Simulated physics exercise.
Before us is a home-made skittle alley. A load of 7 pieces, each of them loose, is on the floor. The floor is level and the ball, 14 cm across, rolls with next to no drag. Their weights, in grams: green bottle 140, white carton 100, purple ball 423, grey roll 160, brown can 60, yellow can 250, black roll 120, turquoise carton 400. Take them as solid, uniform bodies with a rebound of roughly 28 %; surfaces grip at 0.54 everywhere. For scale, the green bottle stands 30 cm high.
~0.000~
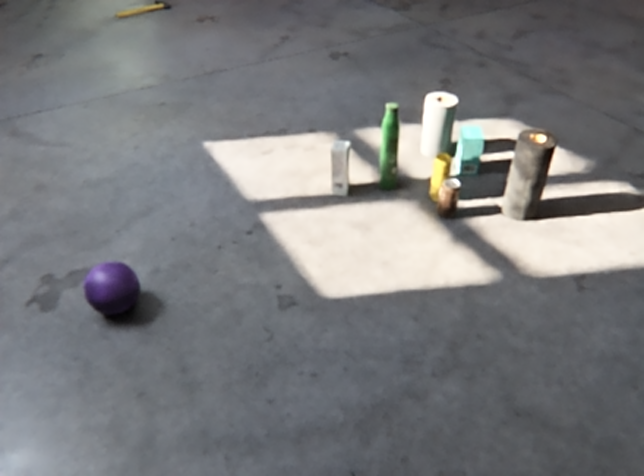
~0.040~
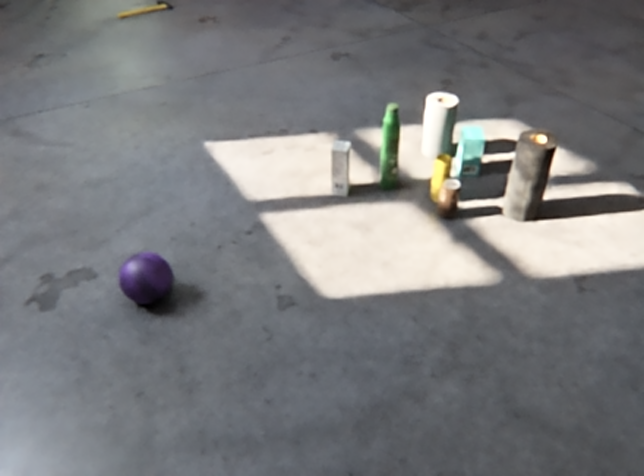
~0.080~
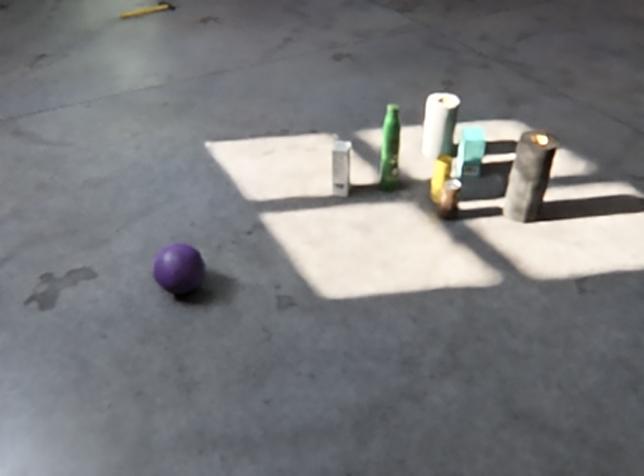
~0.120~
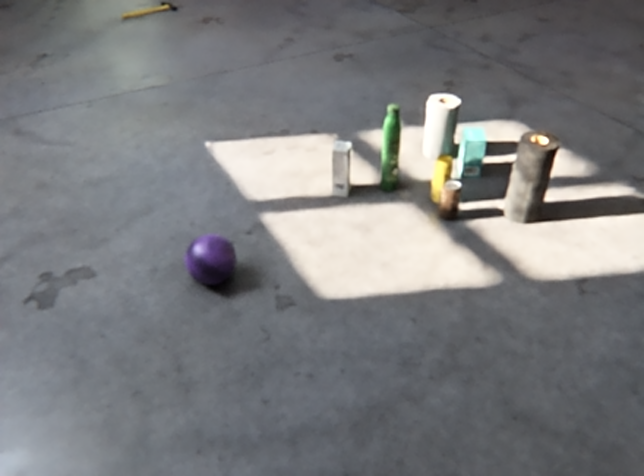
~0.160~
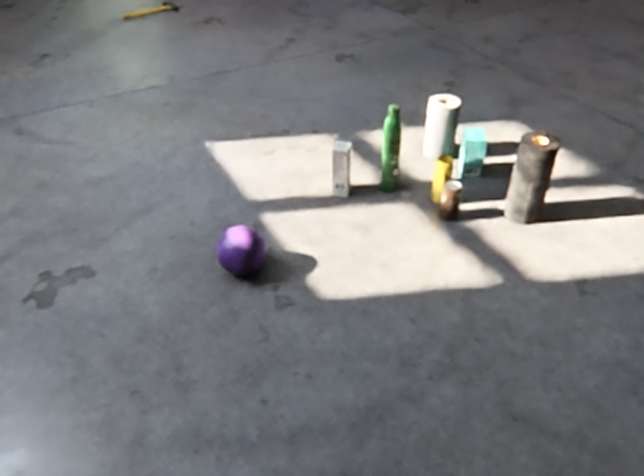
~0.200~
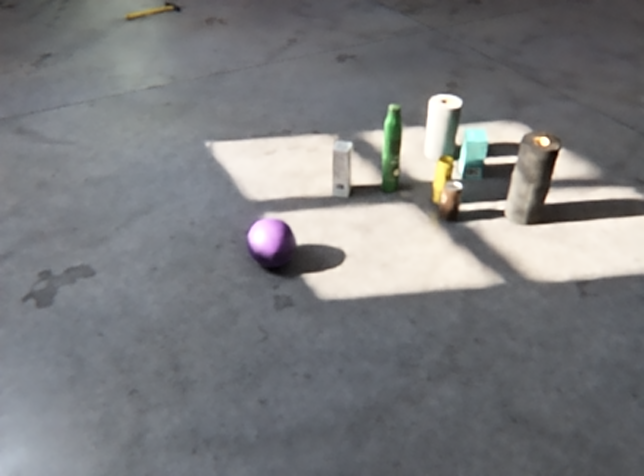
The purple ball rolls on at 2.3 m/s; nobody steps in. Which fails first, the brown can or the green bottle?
It is the former, the brown can.
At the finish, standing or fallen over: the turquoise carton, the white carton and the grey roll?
The turquoise carton is still upright; the white carton stays upright; the grey roll stays upright.
After 0.50 s, ball 105 cm along; purple ball near (458, 198); brown can leaning 26° near (497, 188); yellow can leaning 14°.
After 0.80 s, ball 128 cm along; purple ball near (541, 201); brown can on its side near (529, 171); yellow can on its side; black roll leaning 15°.
After 1.30 s, ball 143 cm along; purple ball near (615, 224); brown can on its side near (547, 174); black roll on its side; yellow can on its side.
After 2.70 s, ball 189 cm along; brown can on its side near (561, 177); black roll on its side; yellow can on its side.
By the end (3.6 s), tipped over on the floor, brown can, yellow can and black roll; the other 4 in place, give or take 8 cm. Seen from the same camera at the end, brown can near (562, 177), green bottle near (392, 150). Brown can went at 0.54 s; green bottle was never lost.
